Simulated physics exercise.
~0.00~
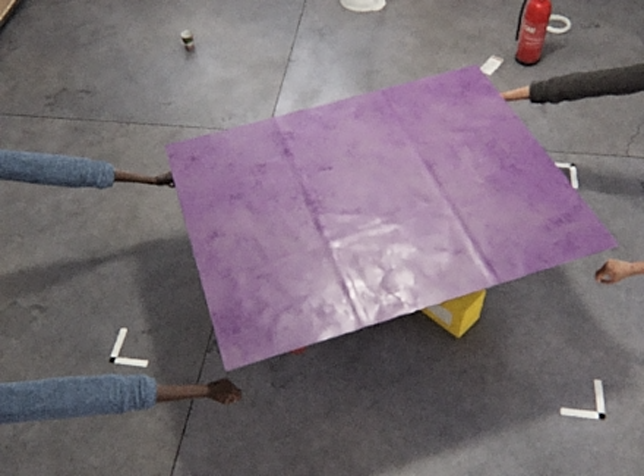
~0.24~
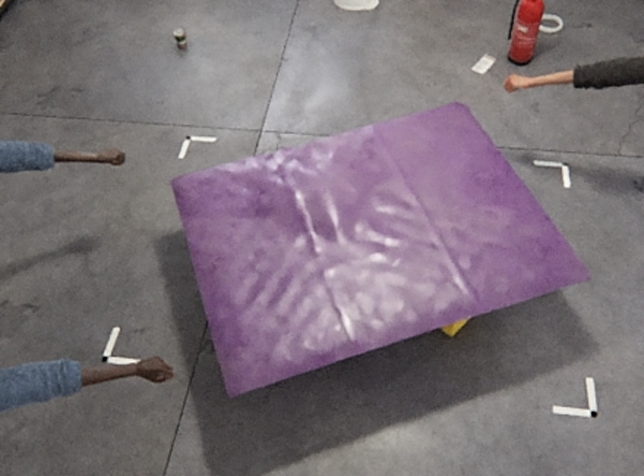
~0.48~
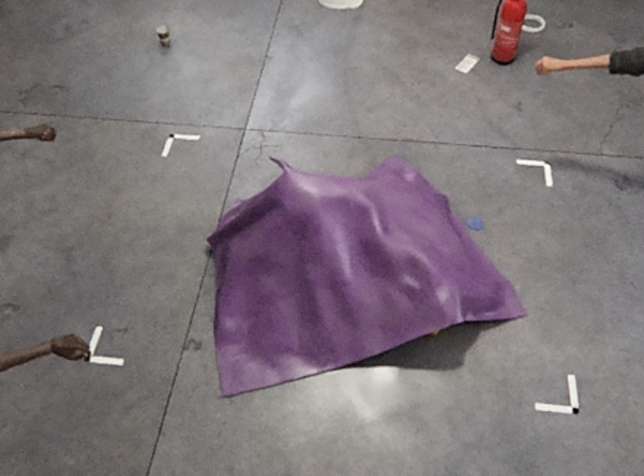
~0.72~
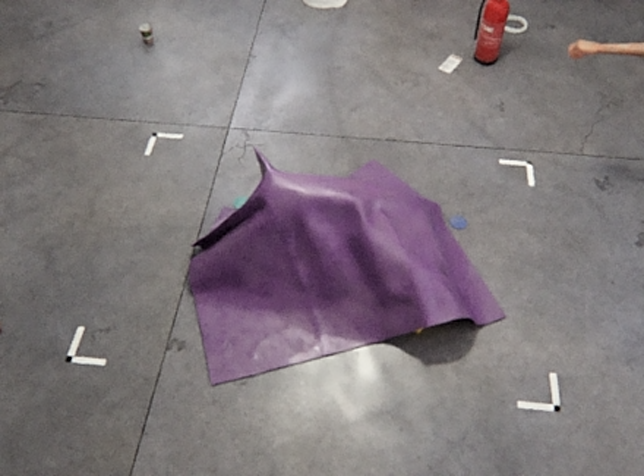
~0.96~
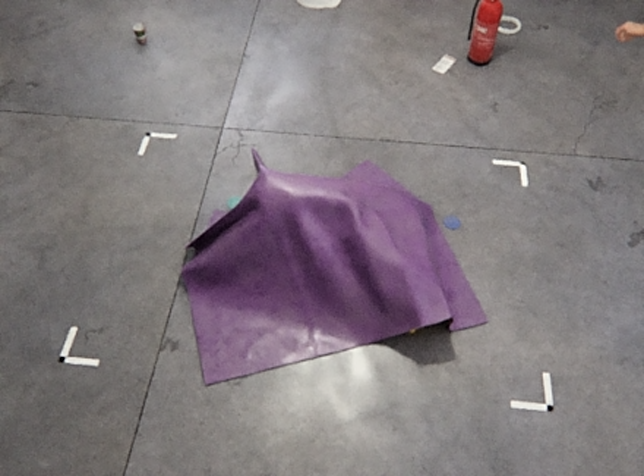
A large purple tarp is stretched level by four hands, two at the left and two at the right, above a grey workshop floor seen from above. White corner marks surround it, a red fire extinguisher stands at the upper right, and something yellow shows beneath the lower edge. The hands let go and the sheet drops flat, then sags over the objects below, forming a peak at its upper left. The arms withdraw as the view shifts slightly right. The tarp settles in a creased, tented heap, with small teal and blue pieces showing beside it.
